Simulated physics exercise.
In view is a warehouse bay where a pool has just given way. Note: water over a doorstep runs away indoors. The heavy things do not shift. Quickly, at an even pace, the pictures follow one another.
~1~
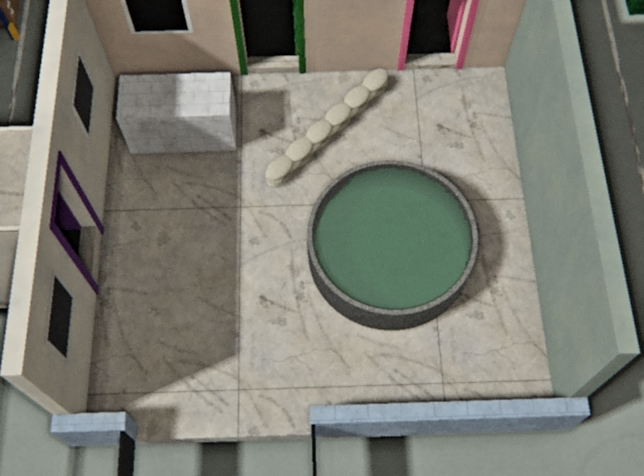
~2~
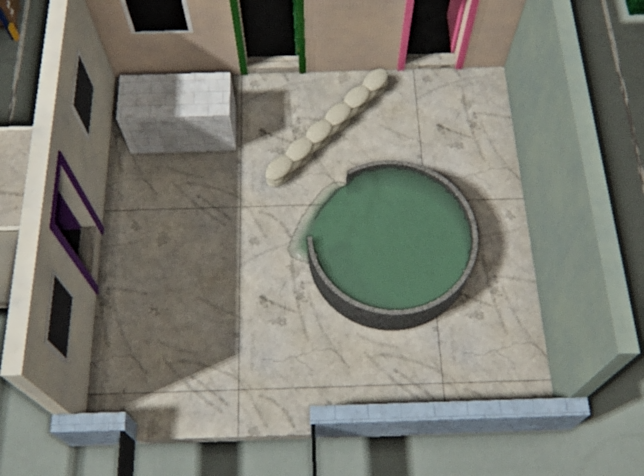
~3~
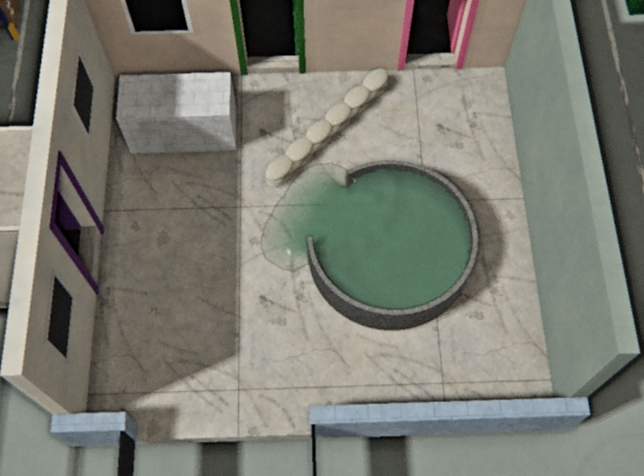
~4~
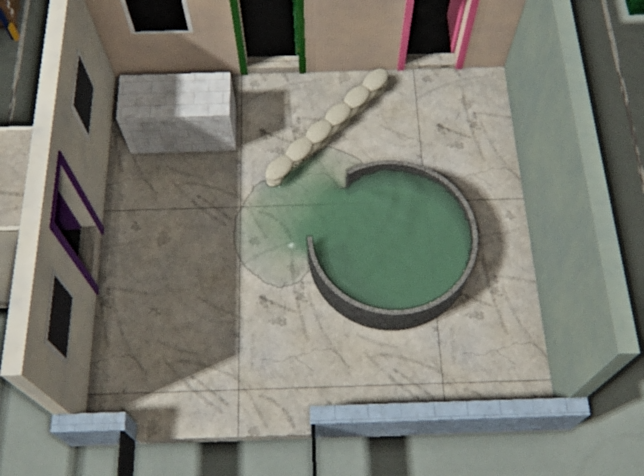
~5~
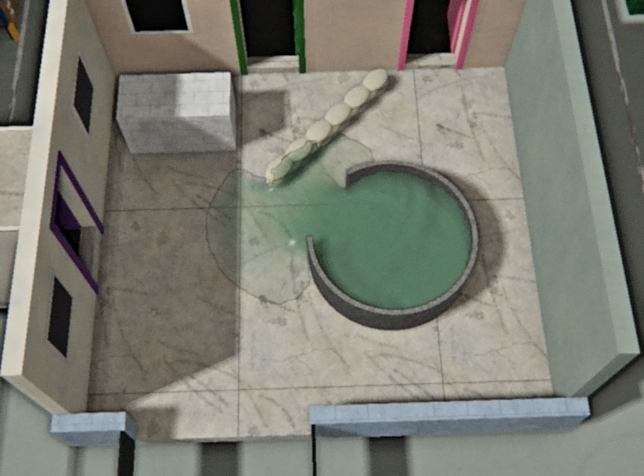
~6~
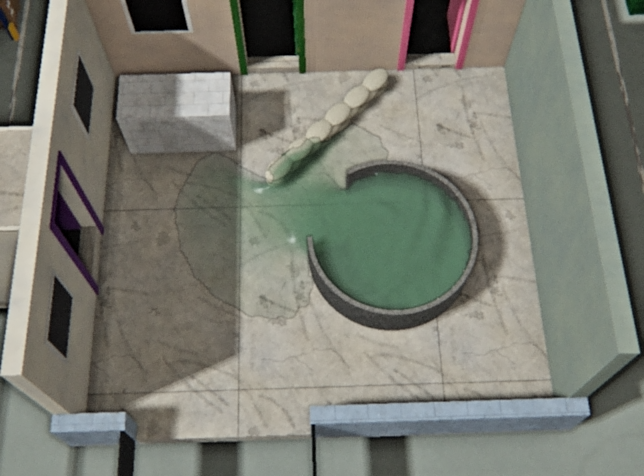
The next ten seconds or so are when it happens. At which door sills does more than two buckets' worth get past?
The green door passes two buckets or less; the purple door passes two buckets or less; the pink door passes two buckets or less.
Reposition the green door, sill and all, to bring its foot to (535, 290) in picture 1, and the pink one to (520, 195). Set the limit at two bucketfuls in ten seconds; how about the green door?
The green door falls short.
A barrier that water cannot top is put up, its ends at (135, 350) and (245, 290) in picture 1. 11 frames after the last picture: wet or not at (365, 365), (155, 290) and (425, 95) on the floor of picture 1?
Untouched; submerged; submerged.
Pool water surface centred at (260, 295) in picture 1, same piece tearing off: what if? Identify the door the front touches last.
Answer: The pink door.
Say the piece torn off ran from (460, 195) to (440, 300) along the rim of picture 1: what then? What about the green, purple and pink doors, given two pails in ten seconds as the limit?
Result per door - green door: Does not exceed; purple door: Does not exceed; pink door: Exceeds.
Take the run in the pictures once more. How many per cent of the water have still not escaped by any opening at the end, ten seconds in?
Roughly 82 parts in a hundred.
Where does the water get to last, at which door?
Last comes the door marked green.
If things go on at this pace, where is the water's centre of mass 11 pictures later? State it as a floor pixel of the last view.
About (314, 225).
A moment on, water covers 30 % of the floor; the green door not reached, the purple door wet at the sill, nothing in, the pink door not reached.
Next, water covers 45 % of the floor; the green door not reached, the purple door wet at the sill, nothing in, the pink door wet at the sill, nothing in.
Then, water covers 55 % of the floor; the green door wet at the sill, nothing in, the purple door wet at the sill, nothing in, the pink door wet at the sill, nothing in.
Later, water covers 80 % of the floor; the green door wet at the sill, nothing in, the purple door wet at the sill, nothing in, the pink door under two buckets in.
In the end, water covers 95 % of the floor; the green door wet at the sill, nothing in, the purple door wet at the sill, nothing in, the pink door under two buckets in.
